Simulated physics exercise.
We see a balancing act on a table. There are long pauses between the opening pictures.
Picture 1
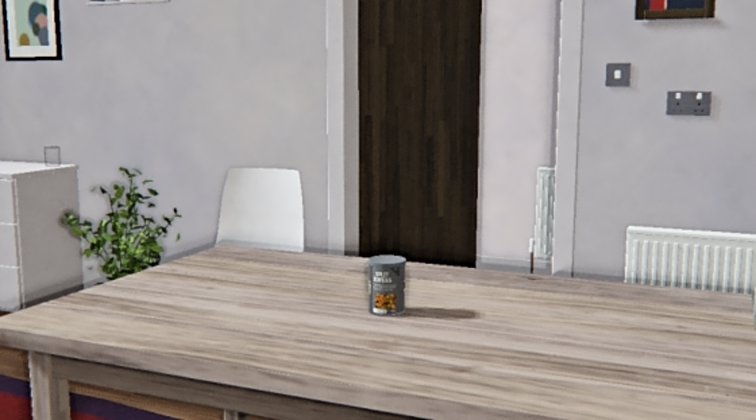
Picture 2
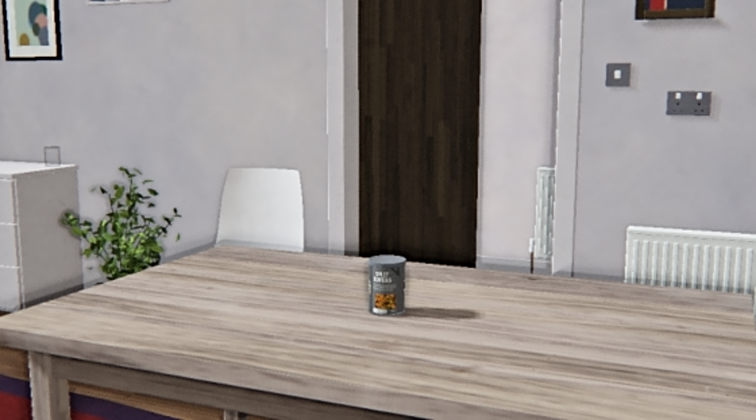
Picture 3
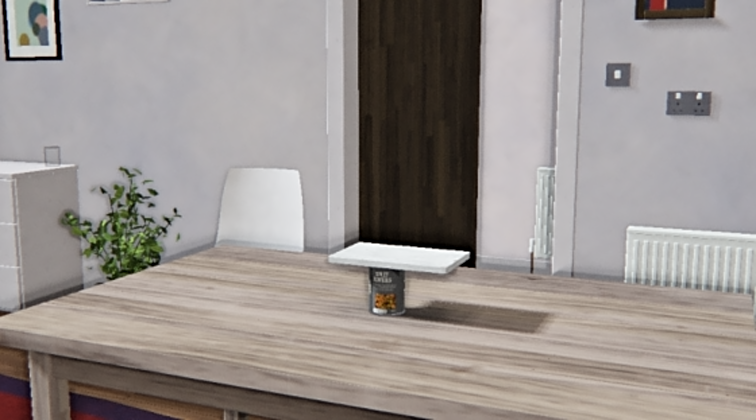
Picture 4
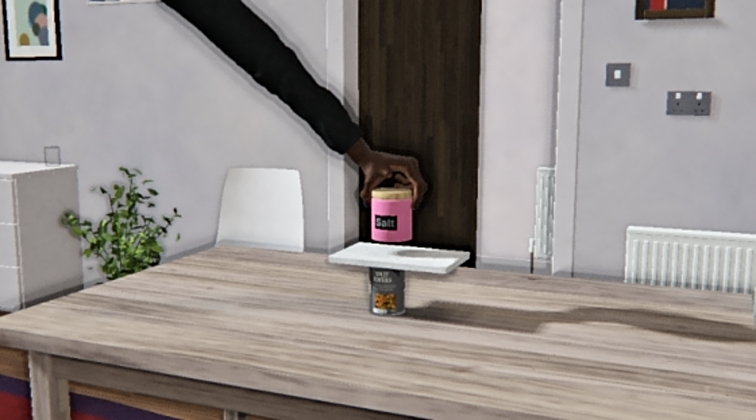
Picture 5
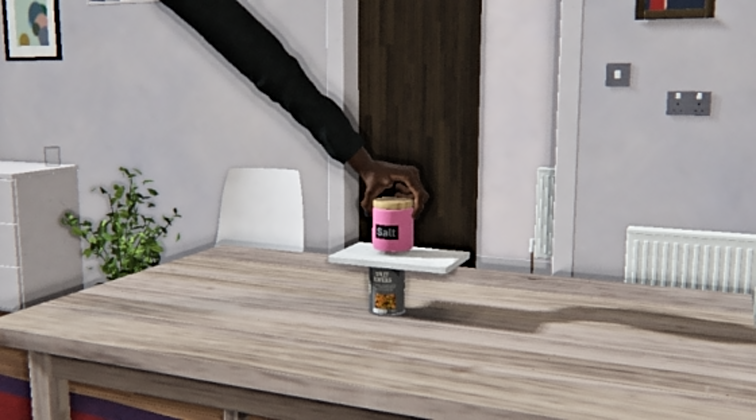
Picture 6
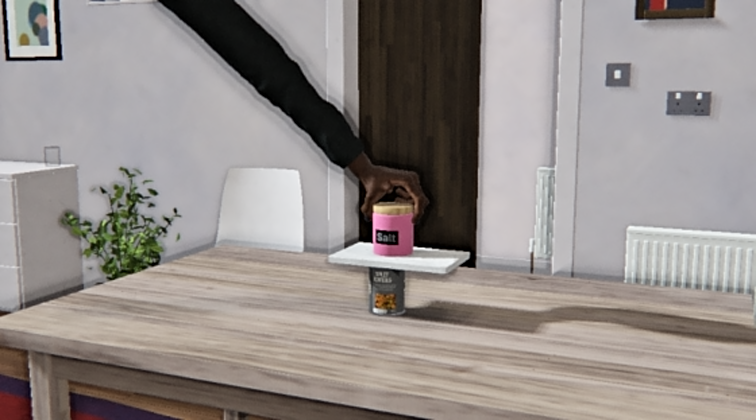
A dark-skinned hand in a black sleeve reaches in from the upper left over a pale wooden table, seen from a fixed, slightly raised view in a grey-walled room. A small grey can stands on the table before a dark door, white chair and green plant behind. A white board appears on the can, then the hand lowers a pink salt jar onto it.
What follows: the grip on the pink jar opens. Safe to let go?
As it turns out, it stays up.
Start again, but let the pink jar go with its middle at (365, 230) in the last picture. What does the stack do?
Then it stays up.
Then, 0.80 s after the last picture, nothing has stirred.
Then, 1.70 s after the last picture, pink jar resting near (394, 230).
At rest, all 3 in place. Seen from the same camera at the end, pink jar near (394, 229). The stack keeps its balance.
